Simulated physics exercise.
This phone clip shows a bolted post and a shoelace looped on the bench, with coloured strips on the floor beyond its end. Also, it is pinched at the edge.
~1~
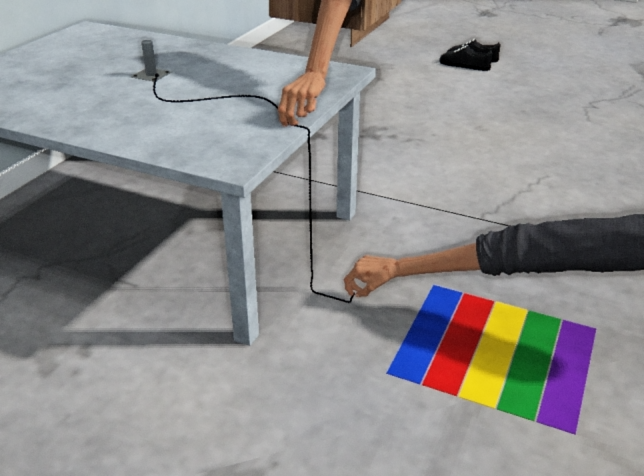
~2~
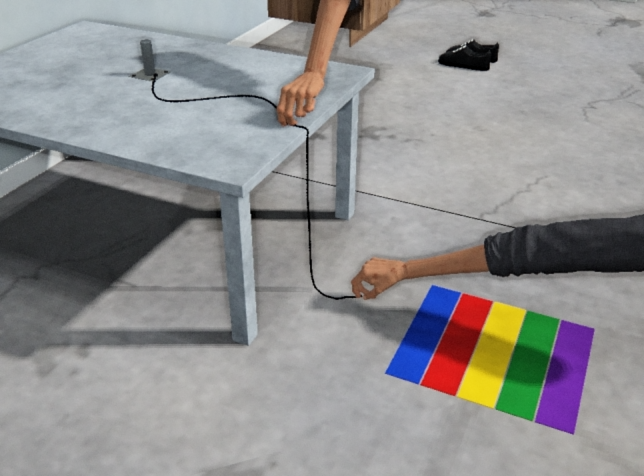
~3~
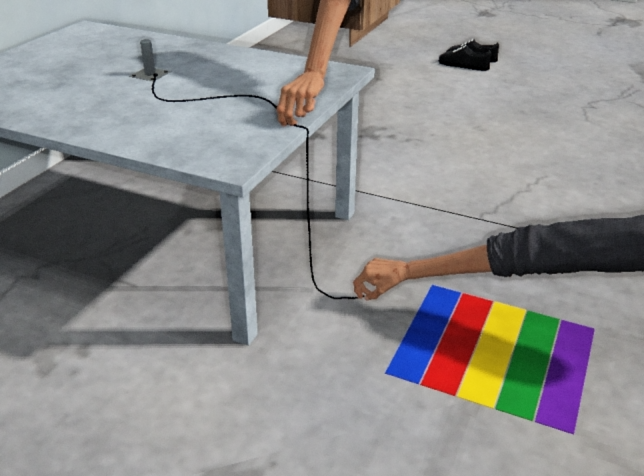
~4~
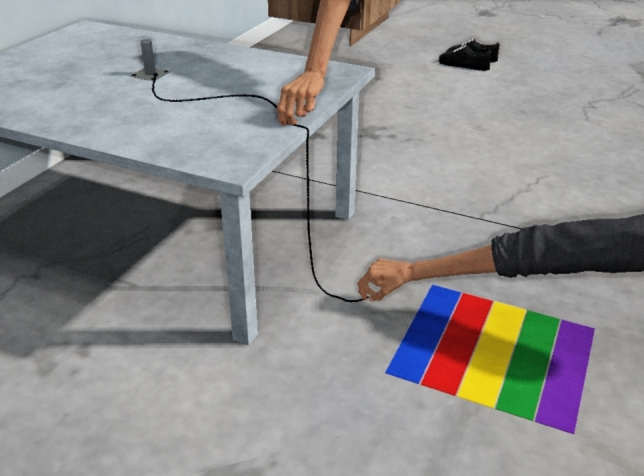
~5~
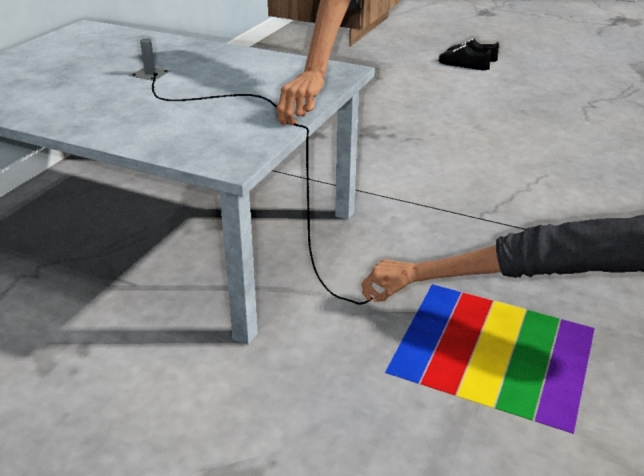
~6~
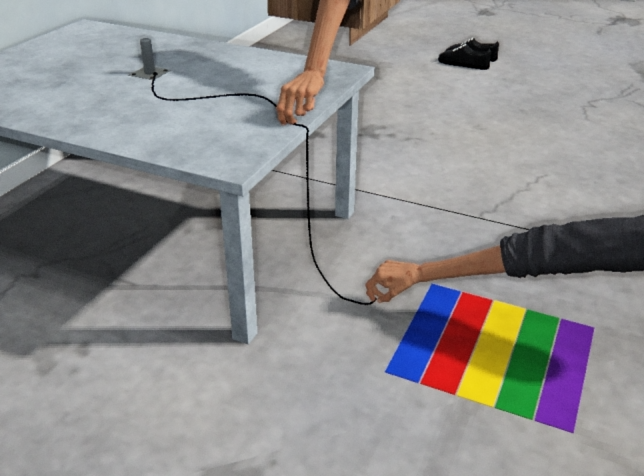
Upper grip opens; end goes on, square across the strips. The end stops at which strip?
At the green strip.
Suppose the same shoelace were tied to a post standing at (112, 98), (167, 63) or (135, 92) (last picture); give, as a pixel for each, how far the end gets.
Around (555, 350), then (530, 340), then (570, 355).
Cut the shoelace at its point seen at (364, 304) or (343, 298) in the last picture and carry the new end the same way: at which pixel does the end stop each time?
Try one: (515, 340); try two: (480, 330).
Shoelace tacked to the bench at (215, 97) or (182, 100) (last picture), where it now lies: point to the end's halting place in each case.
Approximately (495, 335), then (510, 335).
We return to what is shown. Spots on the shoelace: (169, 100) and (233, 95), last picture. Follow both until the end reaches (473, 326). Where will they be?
At (211, 91), then (260, 106).
Soon after, end near (473, 326); over red.
Then, end near (515, 338); over yellow.
At full stretch, end near (541, 346); over green. It gets as far as the green strip.
